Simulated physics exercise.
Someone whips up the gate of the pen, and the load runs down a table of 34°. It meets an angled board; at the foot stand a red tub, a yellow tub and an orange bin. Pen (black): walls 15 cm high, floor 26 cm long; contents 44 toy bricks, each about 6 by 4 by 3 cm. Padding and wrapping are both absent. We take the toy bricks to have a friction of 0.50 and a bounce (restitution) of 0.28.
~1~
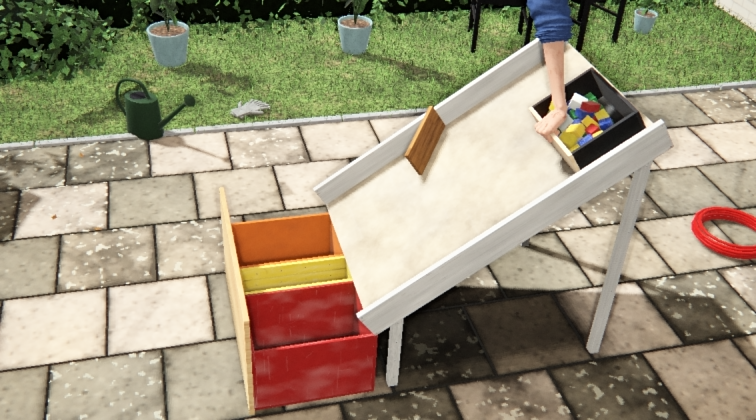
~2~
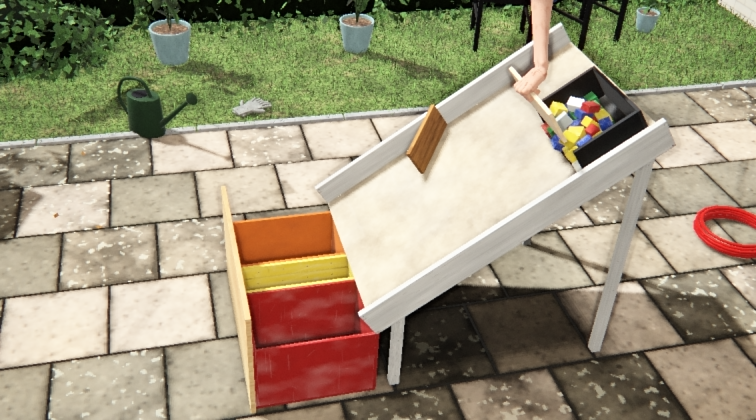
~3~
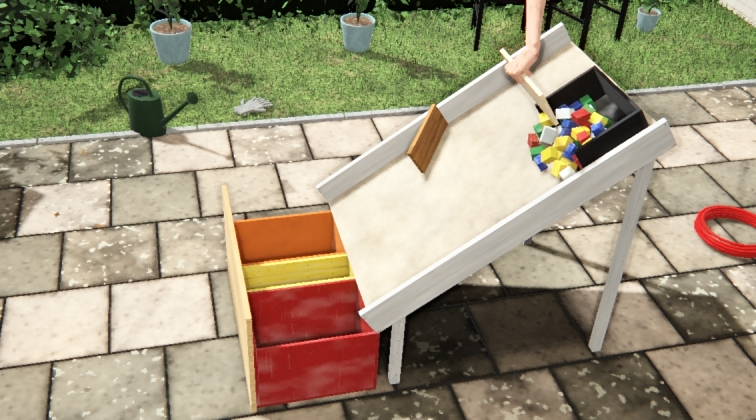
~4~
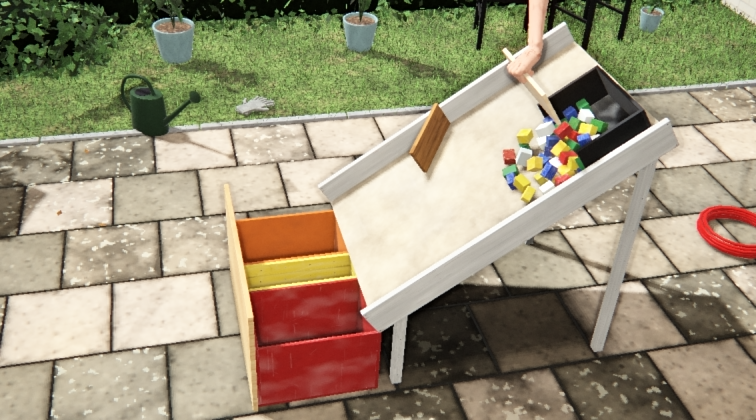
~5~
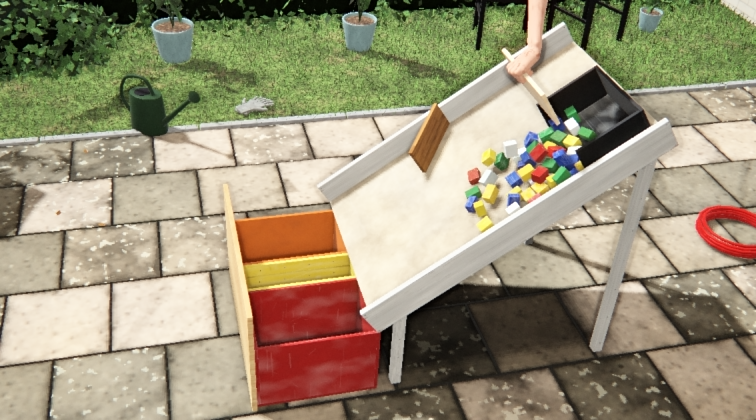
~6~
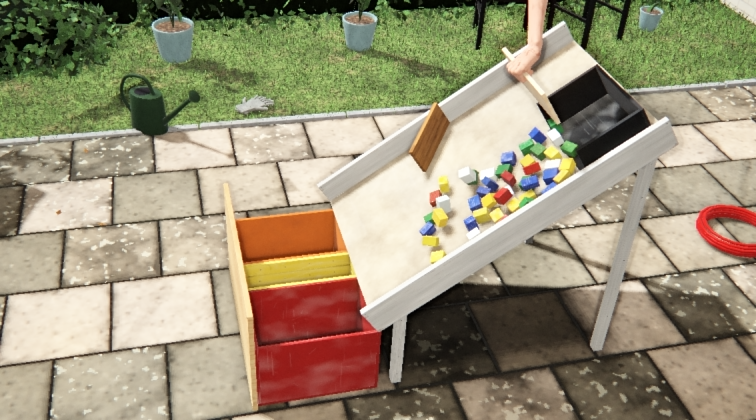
On a sunlit paved patio edged by grass and potted plants, the view looks down from above at a sloping table with white sides. A black pen of colourful toy bricks sits at its upper right, a brown angled board partway down, and orange, yellow and red containers at its lower left. A hand lifts the pen's gate, and the bricks slide down leftward, spreading across the pale surface.
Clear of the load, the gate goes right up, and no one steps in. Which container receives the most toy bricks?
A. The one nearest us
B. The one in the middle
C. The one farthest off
The one nearest us (A).
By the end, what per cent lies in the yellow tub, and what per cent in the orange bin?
Around 25 % in the first place and around 0 % in the second.
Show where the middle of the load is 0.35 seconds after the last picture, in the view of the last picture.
Near (402, 252) in pixels.
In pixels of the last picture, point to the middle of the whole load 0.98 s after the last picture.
I'd place it about (287, 355) in the last view.
Then, 0.16 s after the last picture, 44 on the slope.
Then, 0.35 s after the last picture, 5 in the red tub, 3 in the yellow tub, 32 on the slope and 4 in the air.
Then, 0.63 s after the last picture, 22 in the red tub, 4 in the yellow tub, 1 in the orange bin, 13 on the slope and 4 in the air.
Final count (0.98 s after the last picture), 33 in the red tub, 10 in the yellow tub and 1 in the orange bin.
